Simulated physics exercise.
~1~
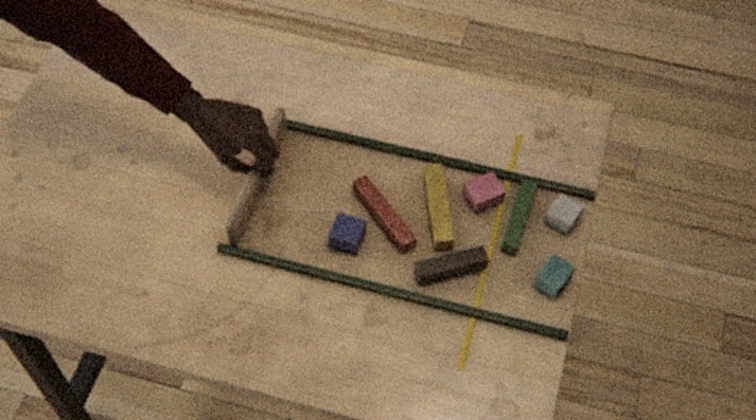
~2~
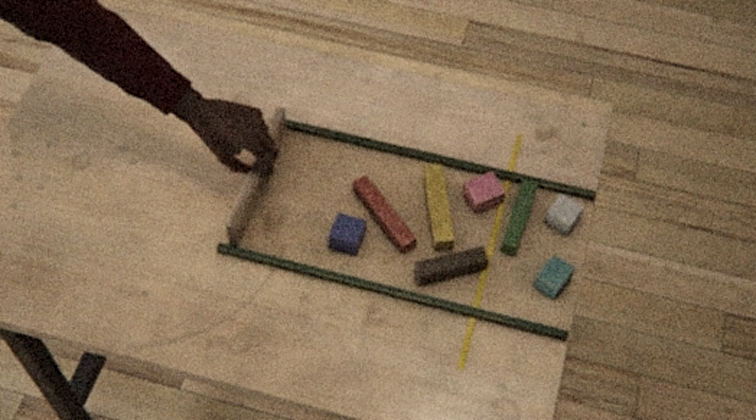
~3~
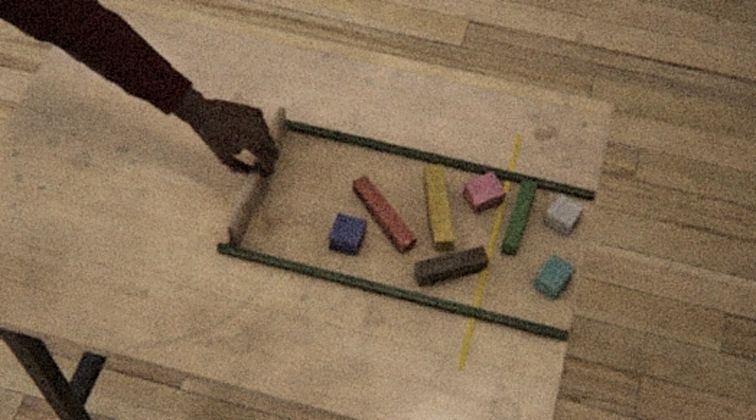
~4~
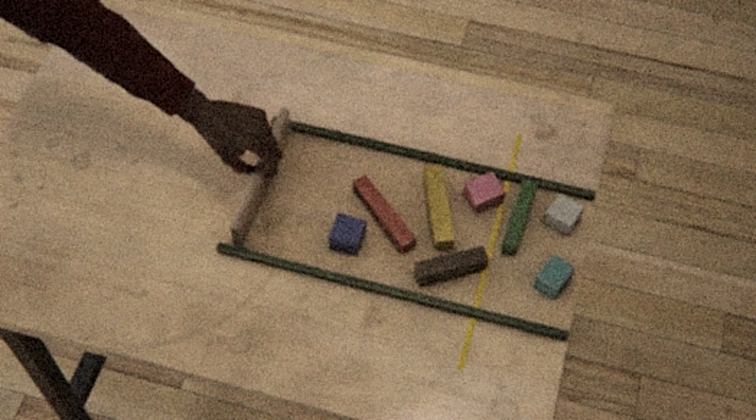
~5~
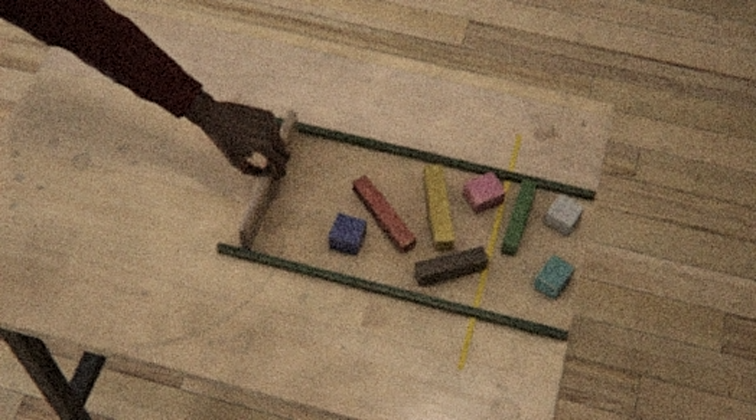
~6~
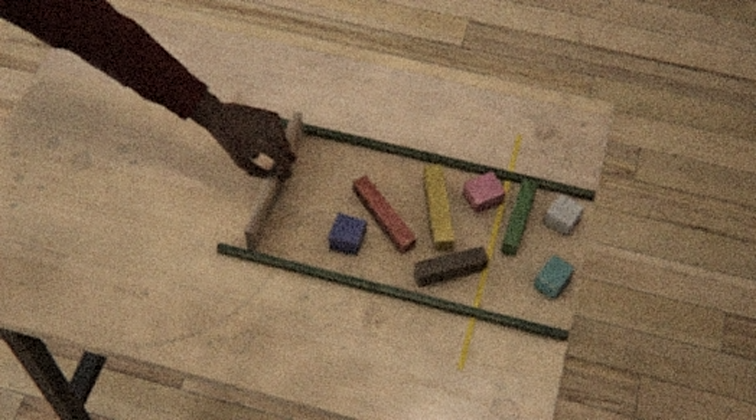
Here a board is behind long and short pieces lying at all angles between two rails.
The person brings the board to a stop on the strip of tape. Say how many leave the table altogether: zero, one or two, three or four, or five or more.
The push clears one or two off the end, I'd bet.
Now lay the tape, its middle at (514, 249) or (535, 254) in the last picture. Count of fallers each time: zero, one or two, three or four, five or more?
In order: 3 or 4, then either three or four.
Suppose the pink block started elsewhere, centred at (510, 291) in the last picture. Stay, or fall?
Here the pink block stays aboard.
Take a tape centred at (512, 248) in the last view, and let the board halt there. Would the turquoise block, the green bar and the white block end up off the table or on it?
Lab note - turquoise block toppled, green bar toppled, white block toppled.
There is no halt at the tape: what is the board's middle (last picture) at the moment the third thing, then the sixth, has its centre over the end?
At roughly (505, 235), then roughly (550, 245).
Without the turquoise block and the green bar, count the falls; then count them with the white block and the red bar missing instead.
Well, the first time you'd get 0, and the next time 0.
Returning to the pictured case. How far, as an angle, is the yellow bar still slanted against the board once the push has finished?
Some 25 degrees.
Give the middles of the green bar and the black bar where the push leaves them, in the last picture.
The first comes to rest at (574, 228), and the second at (517, 297).
Early on, none off yet; turquoise block at rest near (554, 277); white block at rest near (564, 215); green bar at rest near (519, 217).
Finally, the number that fall off is one or two; lost, white block.
